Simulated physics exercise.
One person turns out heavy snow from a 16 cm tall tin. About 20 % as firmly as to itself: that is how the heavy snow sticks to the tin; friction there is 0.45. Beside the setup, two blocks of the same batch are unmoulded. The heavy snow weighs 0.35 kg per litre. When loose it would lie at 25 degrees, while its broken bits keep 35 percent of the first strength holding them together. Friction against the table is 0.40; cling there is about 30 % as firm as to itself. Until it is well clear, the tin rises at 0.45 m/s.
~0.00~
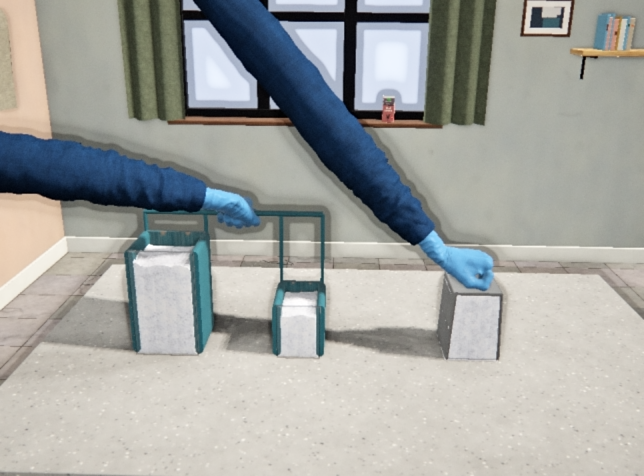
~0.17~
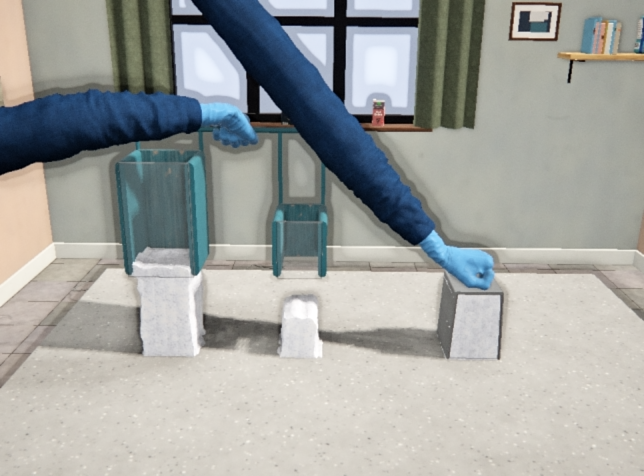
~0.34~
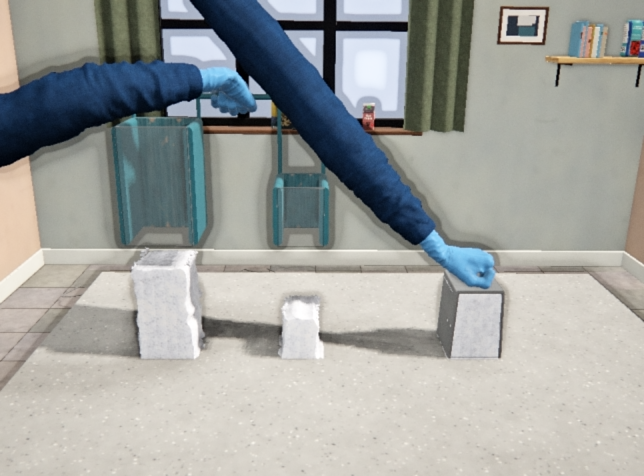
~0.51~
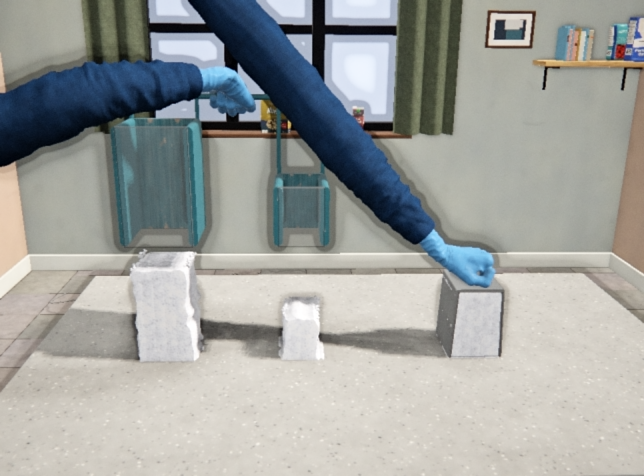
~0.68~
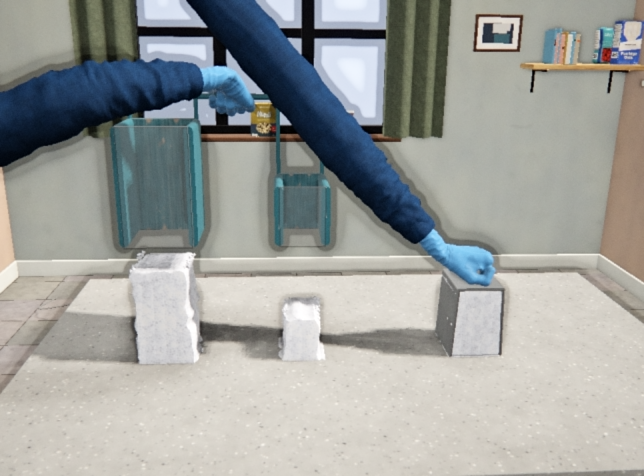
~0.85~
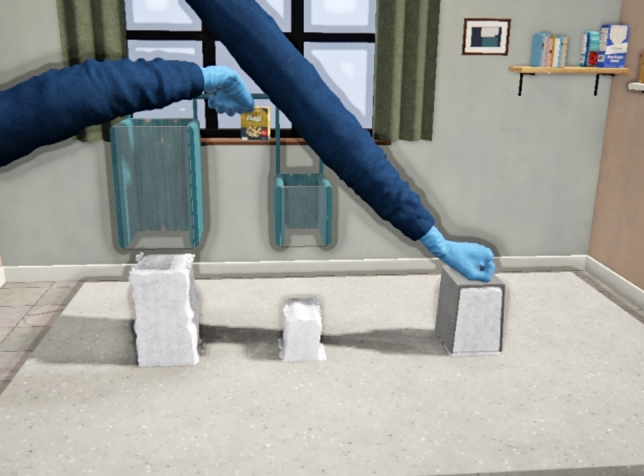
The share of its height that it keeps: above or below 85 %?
The share of its height that it keeps is above 85 %.
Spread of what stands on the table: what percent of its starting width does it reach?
Near 90 % by the end.
After 1.07 s, the tin is up by 9.9 cm.
After 1.32 s, the tin is up by 21 cm; what stands on the table is 99 % of the tin's depth.
After 1.58 s, the tin is up by 28 cm; what stands on the table is 99 % of the tin's depth.
After 1.83 s, the tin is up by 28 cm; what stands on the table is 99 % of the tin's depth.
After 1.93 s, at the end, the tin is up by 28 cm; what stands on the table is 99 % of the tin's depth.
